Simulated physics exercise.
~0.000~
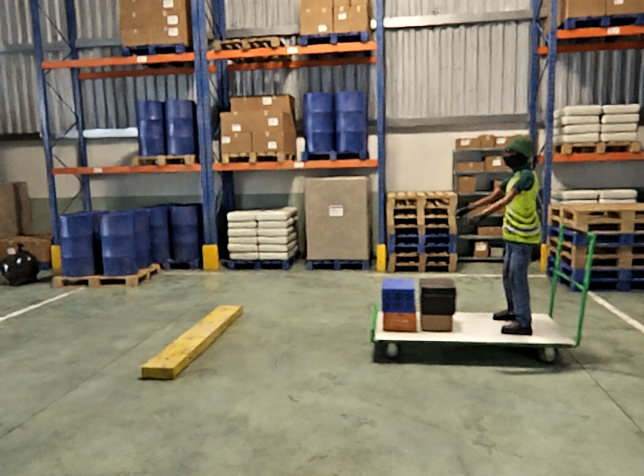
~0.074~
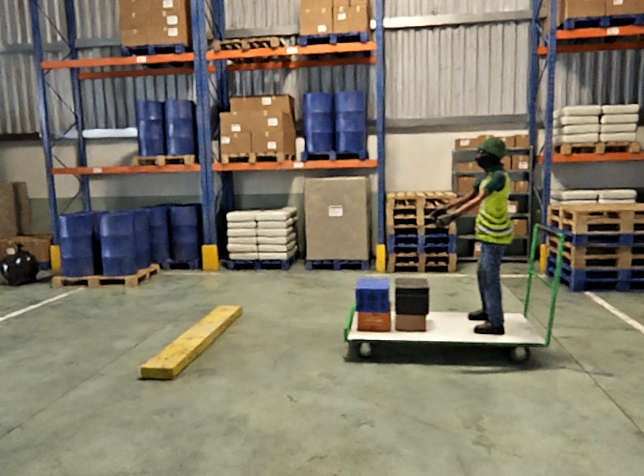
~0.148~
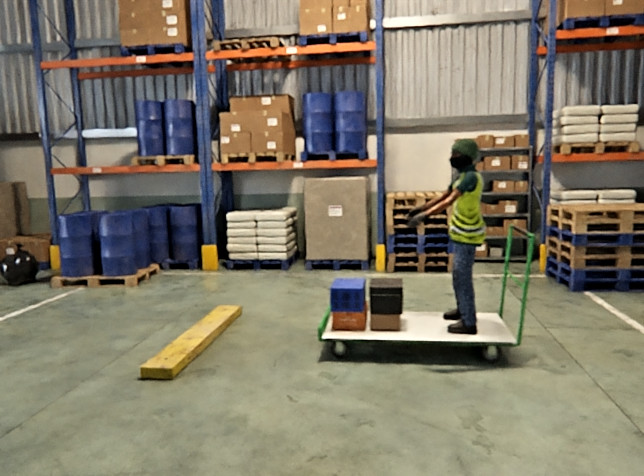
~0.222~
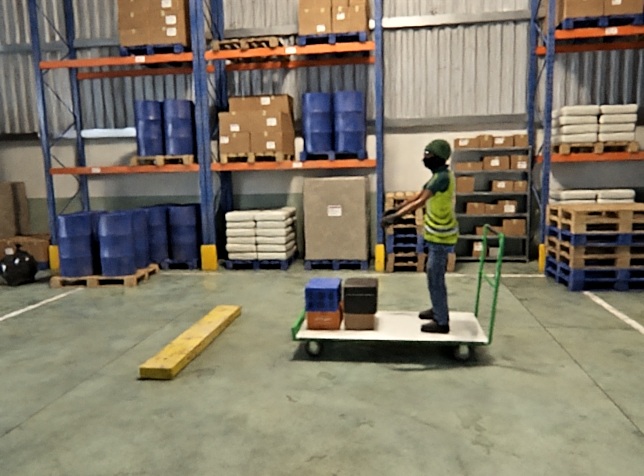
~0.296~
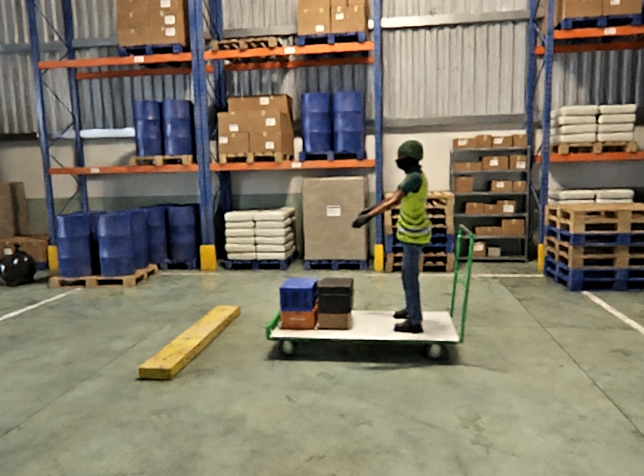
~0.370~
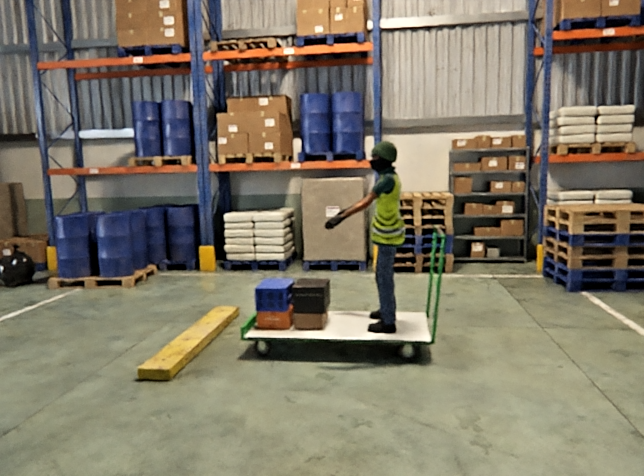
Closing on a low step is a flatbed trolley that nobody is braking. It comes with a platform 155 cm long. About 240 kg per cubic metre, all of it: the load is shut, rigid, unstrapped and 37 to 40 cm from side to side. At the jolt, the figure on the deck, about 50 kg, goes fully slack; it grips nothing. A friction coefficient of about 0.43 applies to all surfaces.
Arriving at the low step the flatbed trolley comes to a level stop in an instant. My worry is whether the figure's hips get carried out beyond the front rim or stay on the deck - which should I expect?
Expect them to be carried beyond the front rim.
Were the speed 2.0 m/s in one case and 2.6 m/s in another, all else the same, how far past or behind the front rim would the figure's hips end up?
Roughly 80 cm behind the front rim on the first try and 60 cm behind on the second.
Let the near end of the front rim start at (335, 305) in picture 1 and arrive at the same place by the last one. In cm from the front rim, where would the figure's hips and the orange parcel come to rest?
The hips would stop 70 cm behind the front rim, the orange one 20 cm behind it.
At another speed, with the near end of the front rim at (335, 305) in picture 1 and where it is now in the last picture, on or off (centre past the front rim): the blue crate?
Then blue is dropped.
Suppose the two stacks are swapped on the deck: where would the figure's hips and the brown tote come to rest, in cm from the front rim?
The hips would end 80 past the front rim, and the brown one 20 behind it.
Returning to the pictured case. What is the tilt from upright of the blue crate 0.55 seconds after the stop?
Its tilt is about 0°.
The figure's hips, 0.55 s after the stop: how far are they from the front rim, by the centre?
Past the rim, near 10 cm.
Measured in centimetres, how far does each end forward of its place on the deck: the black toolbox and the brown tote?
Approximate forward shift in cm: Black near 140, brown near 5.
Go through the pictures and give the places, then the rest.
The first frame shows hips (521, 232), brown tote (435, 317), rim corner (373, 338); 0 cm covered, 158 to go.
The second frame shows hips (494, 233), brown tote (410, 317), rim corner (346, 338); 22 cm covered, 136 to go.
The third frame shows hips (467, 233), brown tote (385, 316), rim corner (320, 337); 43 cm covered, 115 to go.
The fourth frame shows hips (441, 233), brown tote (360, 316), rim corner (294, 337); 65 cm covered, 93 to go.
The fifth frame shows hips (414, 233), brown tote (336, 315), rim corner (268, 336); 86 cm covered, 72 to go.
The sixth frame shows hips (388, 234), brown tote (311, 316), rim corner (242, 336); 108 cm covered, 50 to go. Speed about 2.9 m/s.
Impact comes at 0.54 s.
After 1.09 s the figure's hips are 8 cm past the rim, near (190, 296) in the last picture's view.
After 1.54 s the figure's hips are 64 cm past the rim, near (132, 337) in the last picture's view.
When all is still (3.9 s), past the rim, black toolbox, blue crate and the figure's hips; behind it, brown tote and orange parcel.
